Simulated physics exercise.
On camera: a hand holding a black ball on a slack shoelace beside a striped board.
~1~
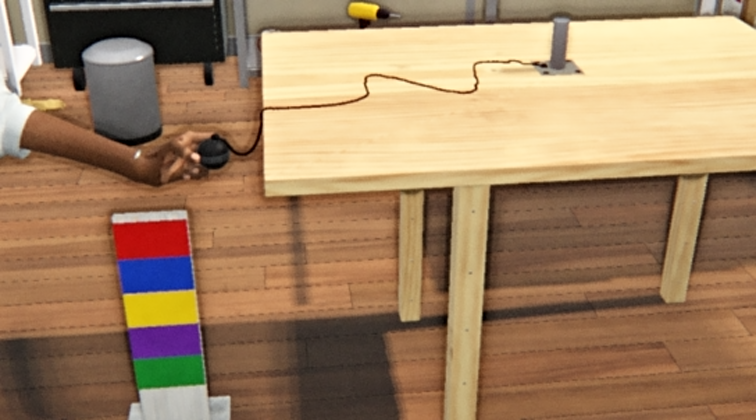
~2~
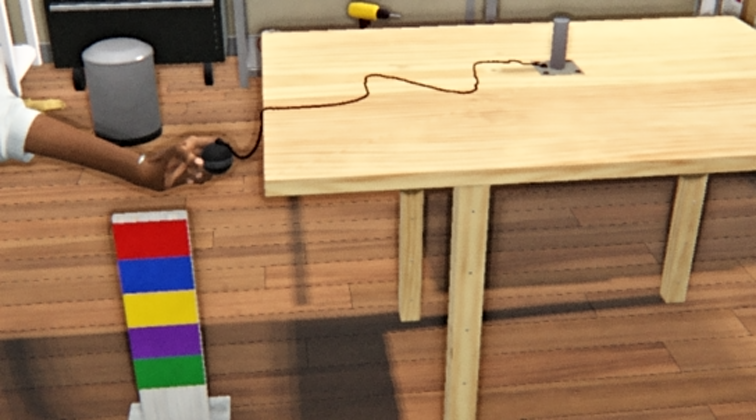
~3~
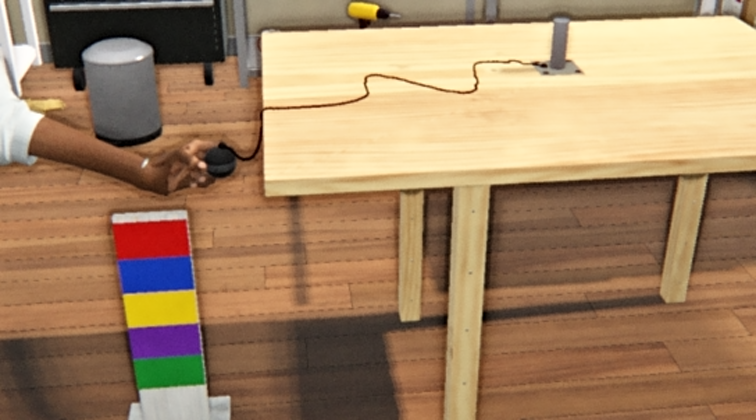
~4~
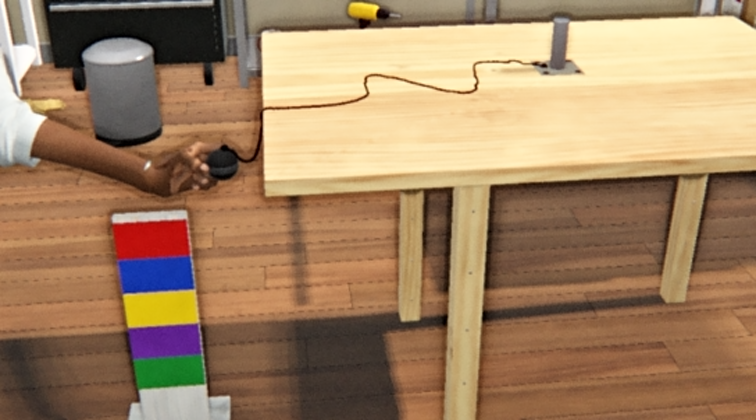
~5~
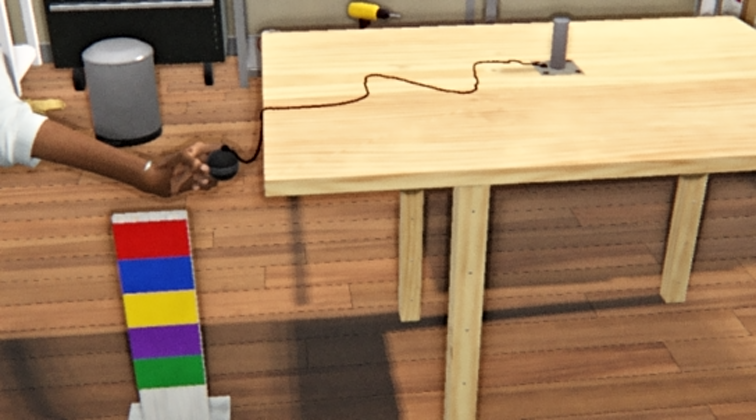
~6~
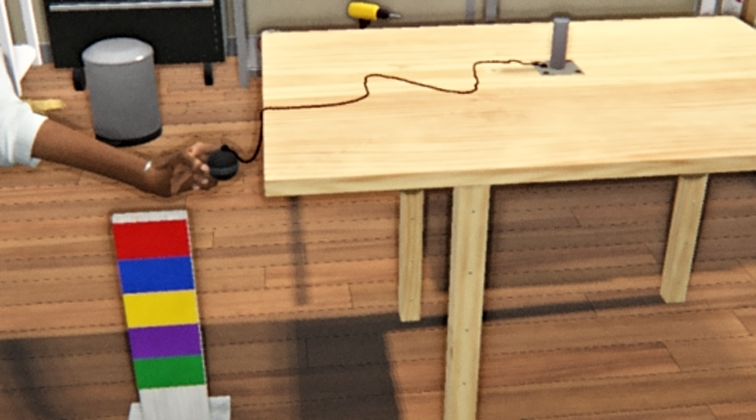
A hand holding a black ball on a slack cord shifts very slightly beside a striped board.
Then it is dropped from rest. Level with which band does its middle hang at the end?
Its middle rests at the purple band.
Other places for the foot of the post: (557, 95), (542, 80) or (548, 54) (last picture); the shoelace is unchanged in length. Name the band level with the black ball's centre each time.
In that order: Green; green; purple.
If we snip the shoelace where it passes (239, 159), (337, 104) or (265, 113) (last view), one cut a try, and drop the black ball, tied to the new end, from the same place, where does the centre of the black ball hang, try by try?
The places are (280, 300), (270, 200) and (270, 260).
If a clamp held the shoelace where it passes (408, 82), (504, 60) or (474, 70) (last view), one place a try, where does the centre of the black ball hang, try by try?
In that order: (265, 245), (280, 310) and (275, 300).
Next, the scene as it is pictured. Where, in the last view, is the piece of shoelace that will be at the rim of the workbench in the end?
It lies at about (366, 79).
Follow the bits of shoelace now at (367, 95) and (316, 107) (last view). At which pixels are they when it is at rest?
The first at (264, 149), the second at (268, 202).
Soon after, ball near (300, 315); level with purple.
After that, ball near (266, 329); level with purple.
In the end, ball near (281, 325); level with purple. The purple one.
